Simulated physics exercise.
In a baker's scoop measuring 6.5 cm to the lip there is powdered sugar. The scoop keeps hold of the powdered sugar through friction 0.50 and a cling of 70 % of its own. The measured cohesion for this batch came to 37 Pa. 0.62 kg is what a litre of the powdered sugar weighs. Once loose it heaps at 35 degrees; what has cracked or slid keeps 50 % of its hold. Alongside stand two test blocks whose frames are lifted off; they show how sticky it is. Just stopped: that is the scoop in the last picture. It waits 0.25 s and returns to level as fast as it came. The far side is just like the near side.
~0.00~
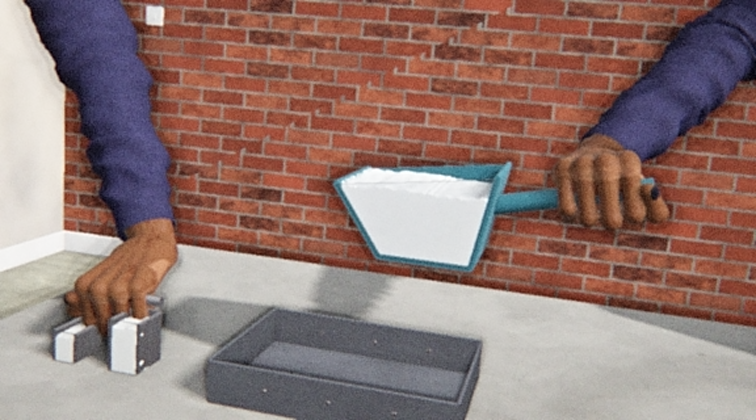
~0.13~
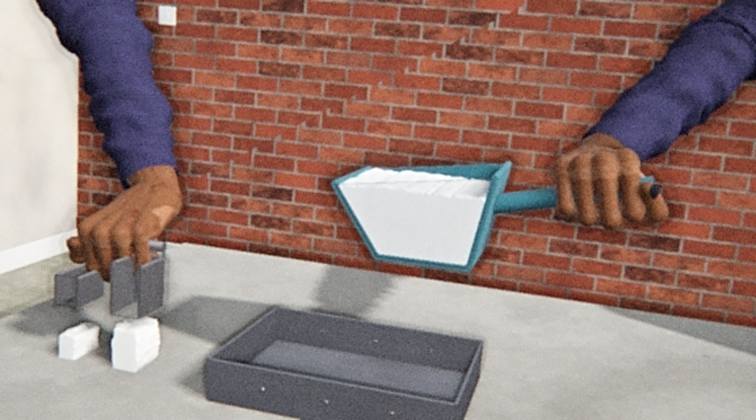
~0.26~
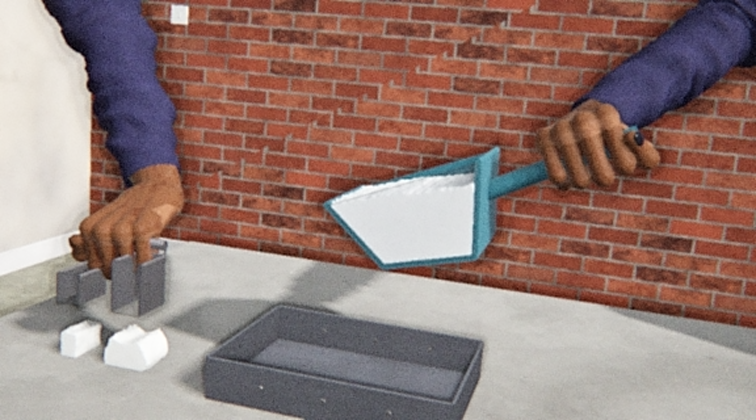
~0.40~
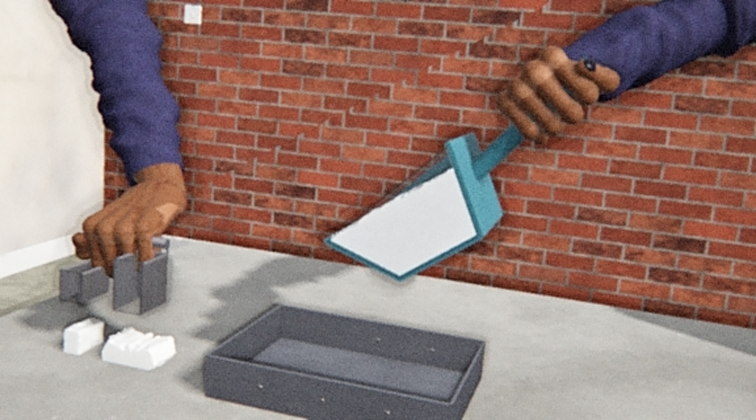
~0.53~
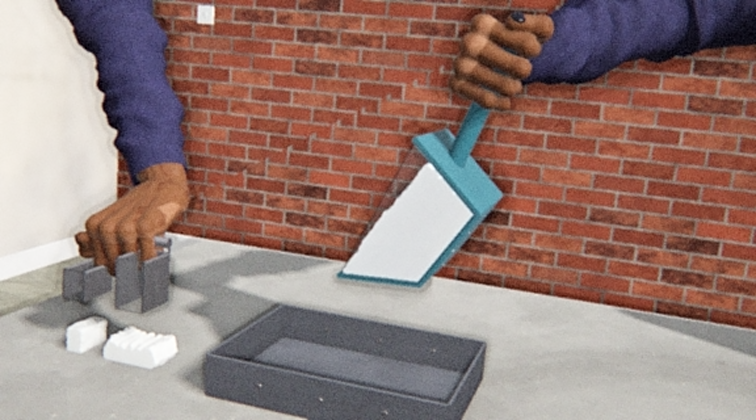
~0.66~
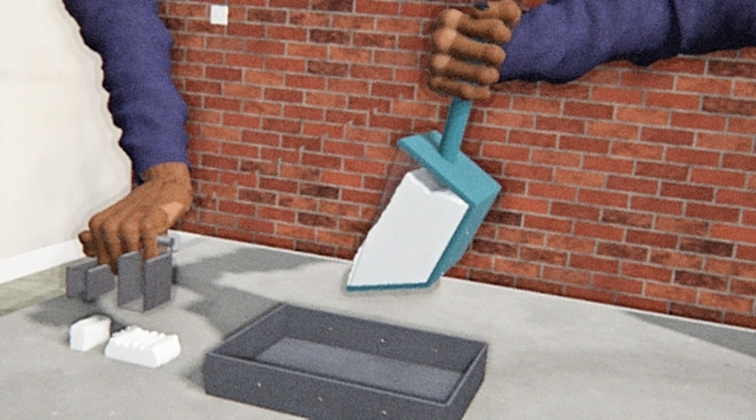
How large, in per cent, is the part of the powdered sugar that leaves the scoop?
I would say about 40 %.
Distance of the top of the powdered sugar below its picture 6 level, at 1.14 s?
Measured change: About 4.0 cm.
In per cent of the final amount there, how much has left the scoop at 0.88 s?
I'd say near 50 per cent.
After 0.88 s, the scoop is at 67 degrees and 20 % has left it.
After 1.14 s, the scoop is at 42 degrees and 40 % has left it.
After 1.41 s, the scoop is at 2 degrees and 40 % has left it.
After 1.67 s, the scoop is at 0 degrees and 40 % has left it.
After 1.77 s, the scoop is at 0 degrees and 40 % has left it.
